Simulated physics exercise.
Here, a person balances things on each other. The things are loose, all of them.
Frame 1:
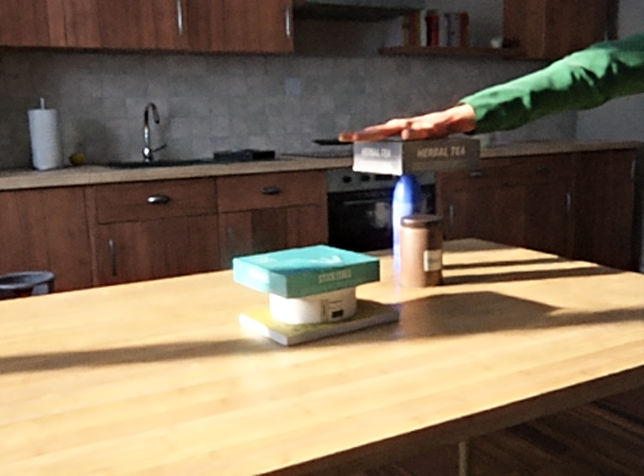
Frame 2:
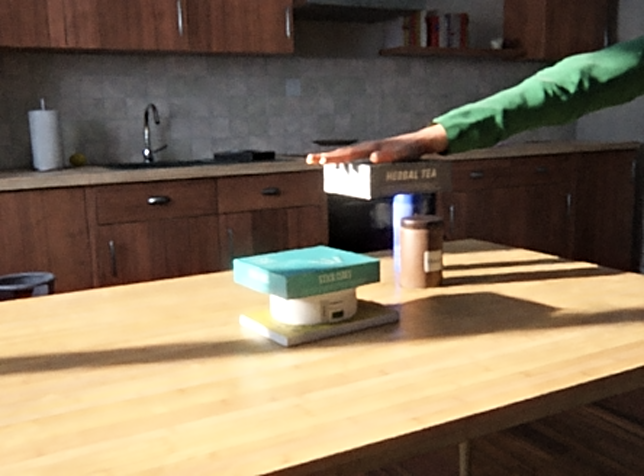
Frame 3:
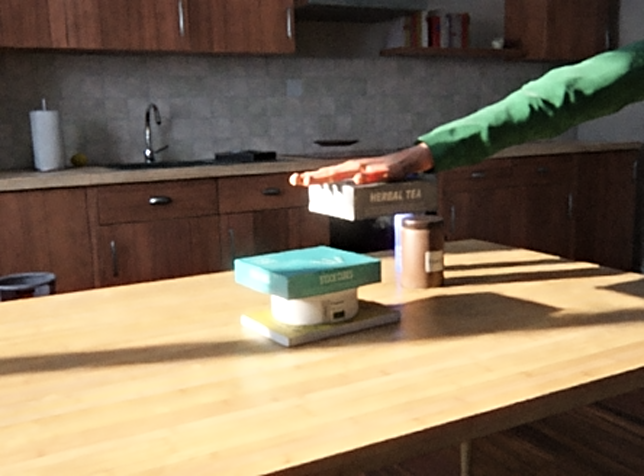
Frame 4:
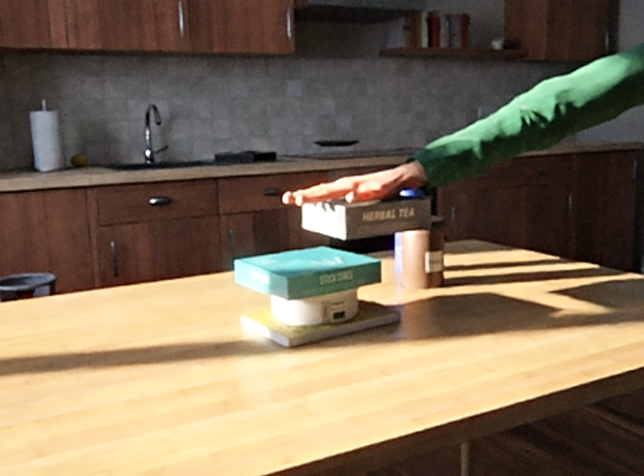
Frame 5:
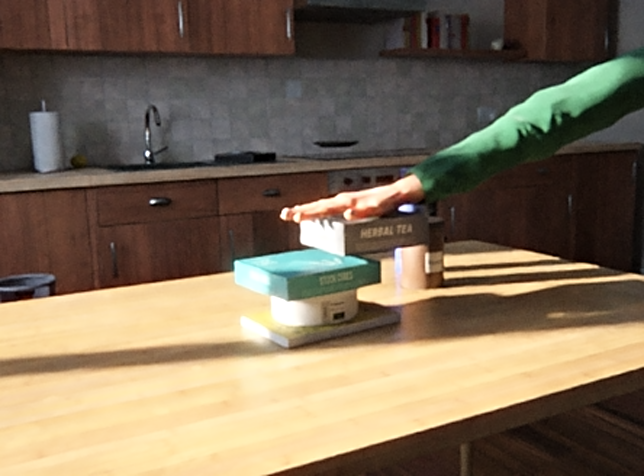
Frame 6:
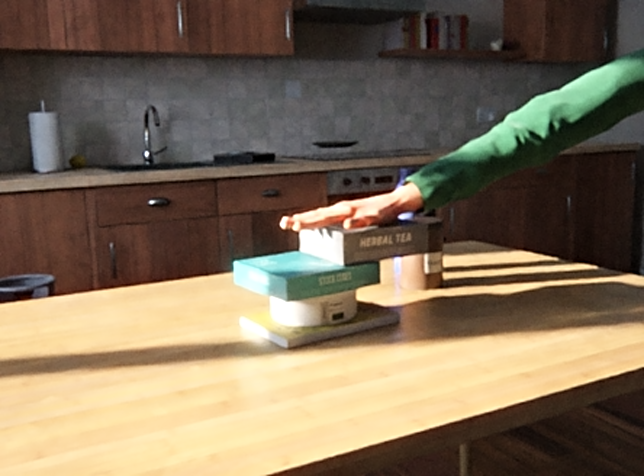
We see a hand in a green sleeve carry a grey herbal tea packet left and down over a wooden table, then set it partly on a turquoise packet stacked above a pale round object and a book, still holding it.
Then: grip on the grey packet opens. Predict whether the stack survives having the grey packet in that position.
I expect something to leave its place.
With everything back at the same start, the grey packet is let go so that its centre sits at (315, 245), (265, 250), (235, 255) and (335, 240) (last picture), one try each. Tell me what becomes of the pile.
Going through the four cases in order, the pile stands firm, then stands firm, then tumbles down, and finally stands firm.
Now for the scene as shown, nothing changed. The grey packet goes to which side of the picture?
That would be the viewer's right.
Then, 0.30 s on from there, grey packet now fallen.
Then, 0.50 s on from there, things are still on the move.
Then, 0.70 s on from there, as before.
In the end, fallen, grey packet; the other 5 unmoved. At the end, from the last picture's camera, grey packet near (442, 288). The pile comes apart.
